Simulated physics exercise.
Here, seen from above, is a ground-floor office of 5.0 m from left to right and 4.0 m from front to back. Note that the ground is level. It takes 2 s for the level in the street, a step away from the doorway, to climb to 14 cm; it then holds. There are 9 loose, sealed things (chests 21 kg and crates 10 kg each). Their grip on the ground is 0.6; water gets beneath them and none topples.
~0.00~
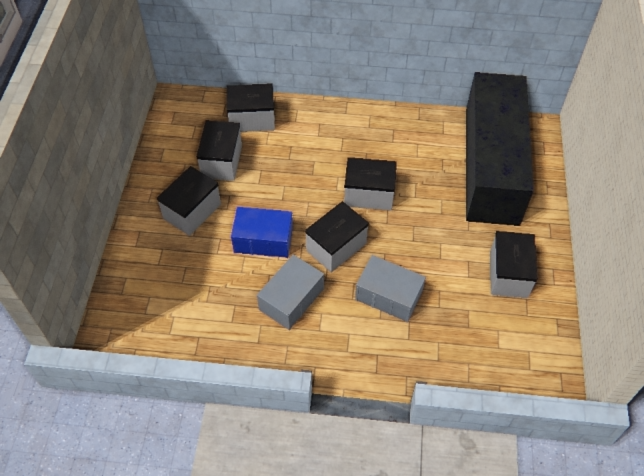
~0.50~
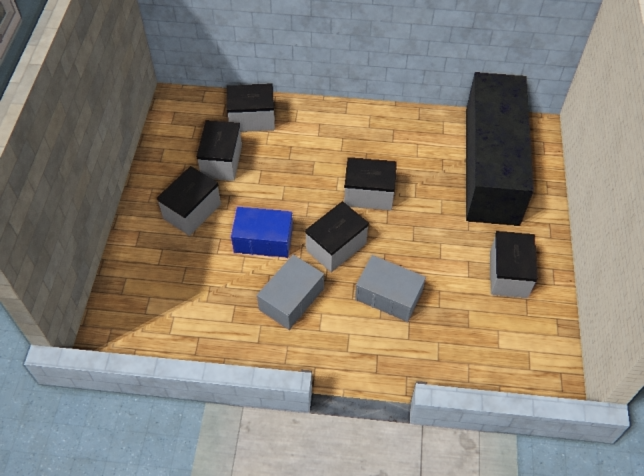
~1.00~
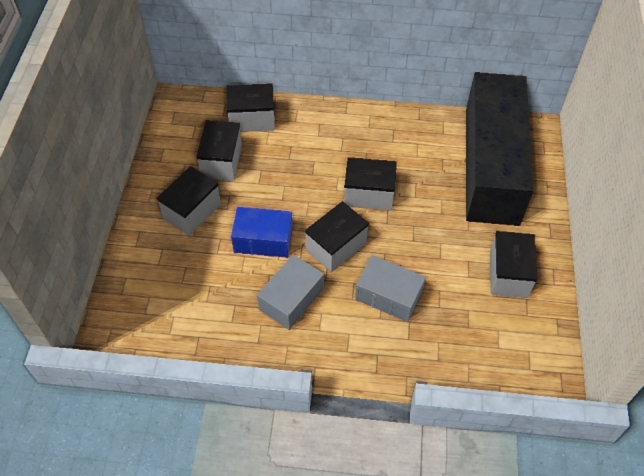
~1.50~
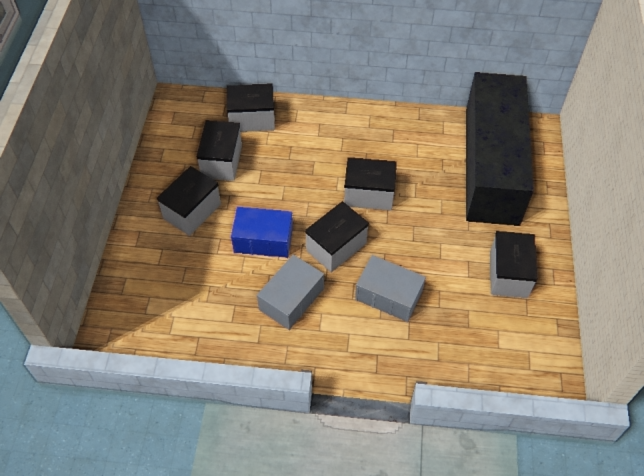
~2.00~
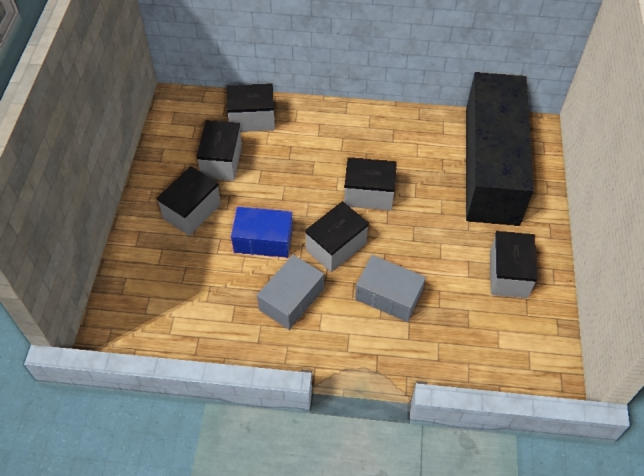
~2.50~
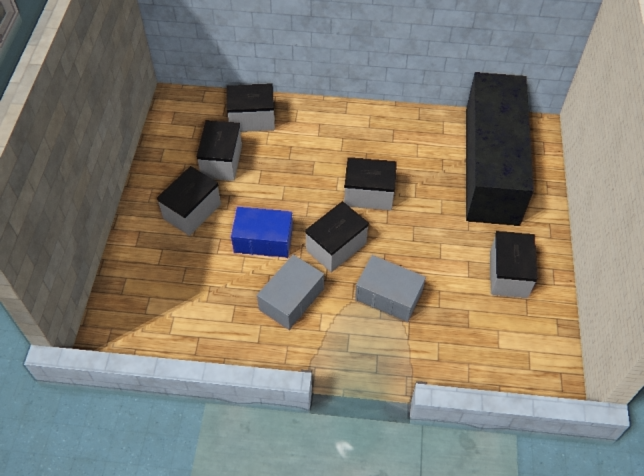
In a small room with scattered boxes, shallow water spreads in through the front doorway.
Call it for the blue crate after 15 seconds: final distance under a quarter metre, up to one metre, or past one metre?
Up to one metre.
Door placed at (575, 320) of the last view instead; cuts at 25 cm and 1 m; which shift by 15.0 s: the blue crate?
Blue crate: Remains in position.
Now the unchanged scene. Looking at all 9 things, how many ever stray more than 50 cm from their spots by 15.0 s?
3 in all.
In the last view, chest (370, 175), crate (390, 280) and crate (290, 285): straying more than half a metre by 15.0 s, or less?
The first is not bigger, the second bigger and the third bigger.
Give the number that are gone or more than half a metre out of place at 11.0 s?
The count is 2.
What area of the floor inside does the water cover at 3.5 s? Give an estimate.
3.0 m2.
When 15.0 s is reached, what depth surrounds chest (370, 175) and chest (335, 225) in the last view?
6 and 7 cm.
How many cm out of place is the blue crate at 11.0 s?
Displacement by then near 40 cm.
After 3.5 s the blue crate is near (262, 224), 0.0 m from its start, aground; 0 afloat.
After 6.8 s the blue crate is near (260, 216), 0.1 m from its start, aground; 0 afloat.
After 11.0 s the blue crate is near (260, 196), 0.4 m from its start, aground; 1 afloat.
After 15.0 s the blue crate is near (307, 196), 0.6 m from its start, afloat; 2 afloat.
